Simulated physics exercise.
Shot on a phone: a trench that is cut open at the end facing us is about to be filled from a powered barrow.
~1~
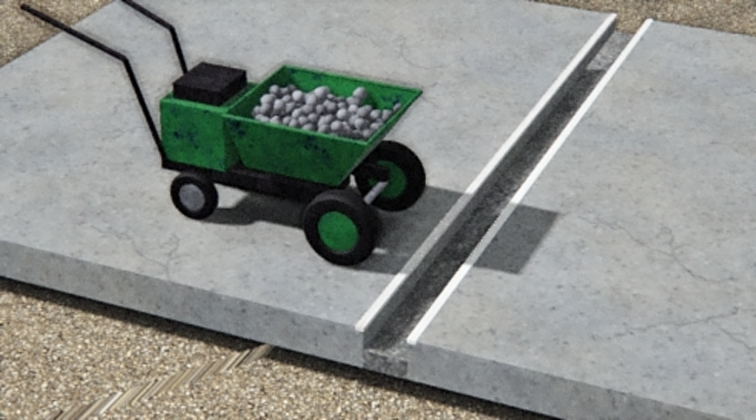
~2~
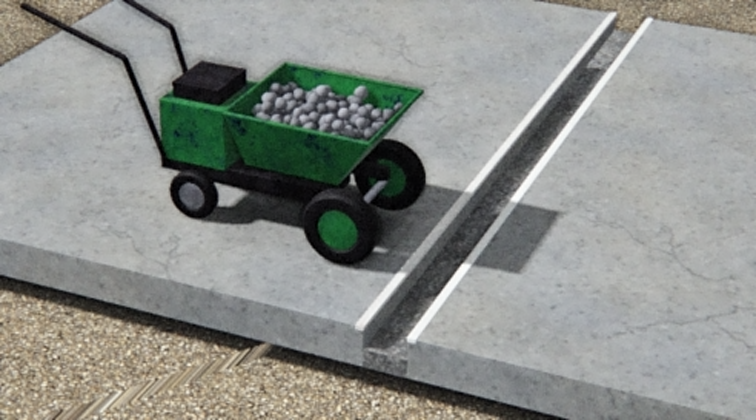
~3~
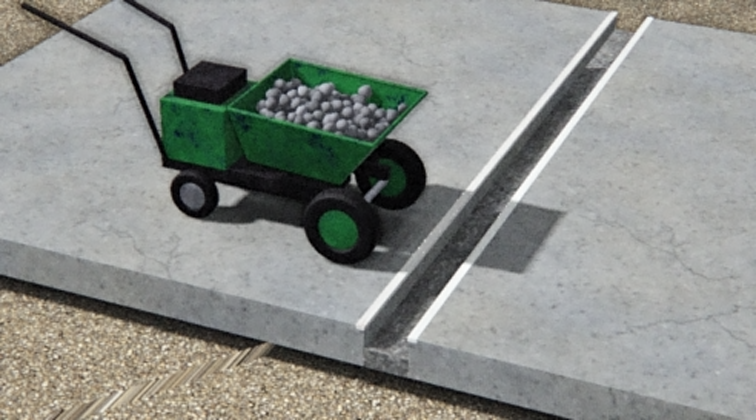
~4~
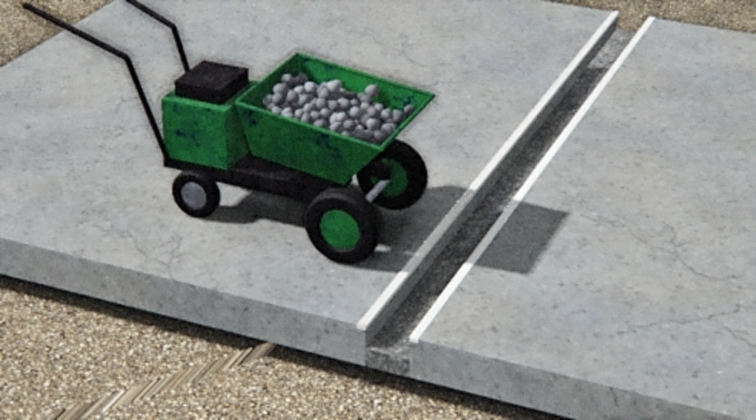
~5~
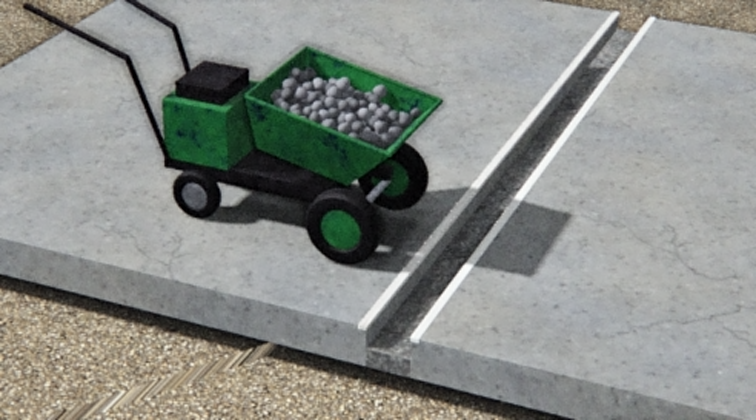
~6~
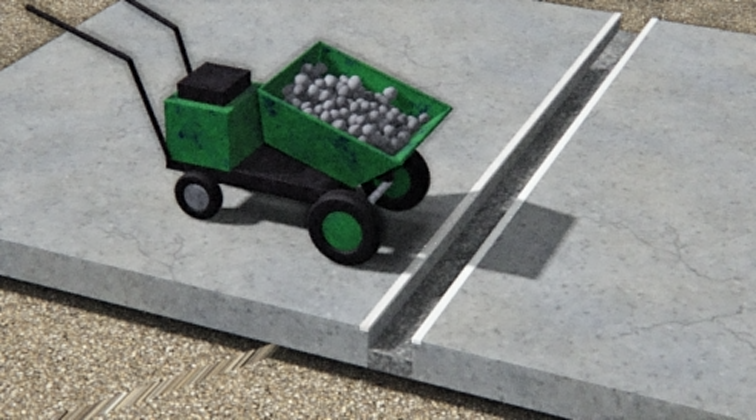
The video shows a green powered barrow loaded with round grey cobbles standing on a concrete slab beside a narrow, white-edged trench, its wheels staying in place while the skip gradually tilts forward to the right, carrying the cobbles with it.
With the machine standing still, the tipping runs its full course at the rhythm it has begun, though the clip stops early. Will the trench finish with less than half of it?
Yes, less than half.
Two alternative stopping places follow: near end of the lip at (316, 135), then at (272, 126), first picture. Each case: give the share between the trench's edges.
About 60 %, then 40 %.
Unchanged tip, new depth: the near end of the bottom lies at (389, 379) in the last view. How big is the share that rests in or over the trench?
10 %.
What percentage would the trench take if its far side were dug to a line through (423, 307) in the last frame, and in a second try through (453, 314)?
Roughly 0 % first, 40 % second.
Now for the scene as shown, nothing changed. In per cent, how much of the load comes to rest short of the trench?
I'd put it at around 0 percent.
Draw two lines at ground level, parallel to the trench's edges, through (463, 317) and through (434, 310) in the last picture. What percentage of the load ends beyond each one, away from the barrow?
About 50 % and 70 %.
Soon after the last picture, skip tipped steeply; all in the skip.
A little later, skip tipped right over; most in the skip; a stray few in or heaped over the trench; about a quarter beyond it; a stray few falling.
Later still, skip tipped right over; about a quarter in the skip; a small part in or heaped over the trench; about two thirds beyond it.
By the end, skip tipped right over; about a quarter in the skip; a small part in or heaped over the trench; about two thirds beyond it.
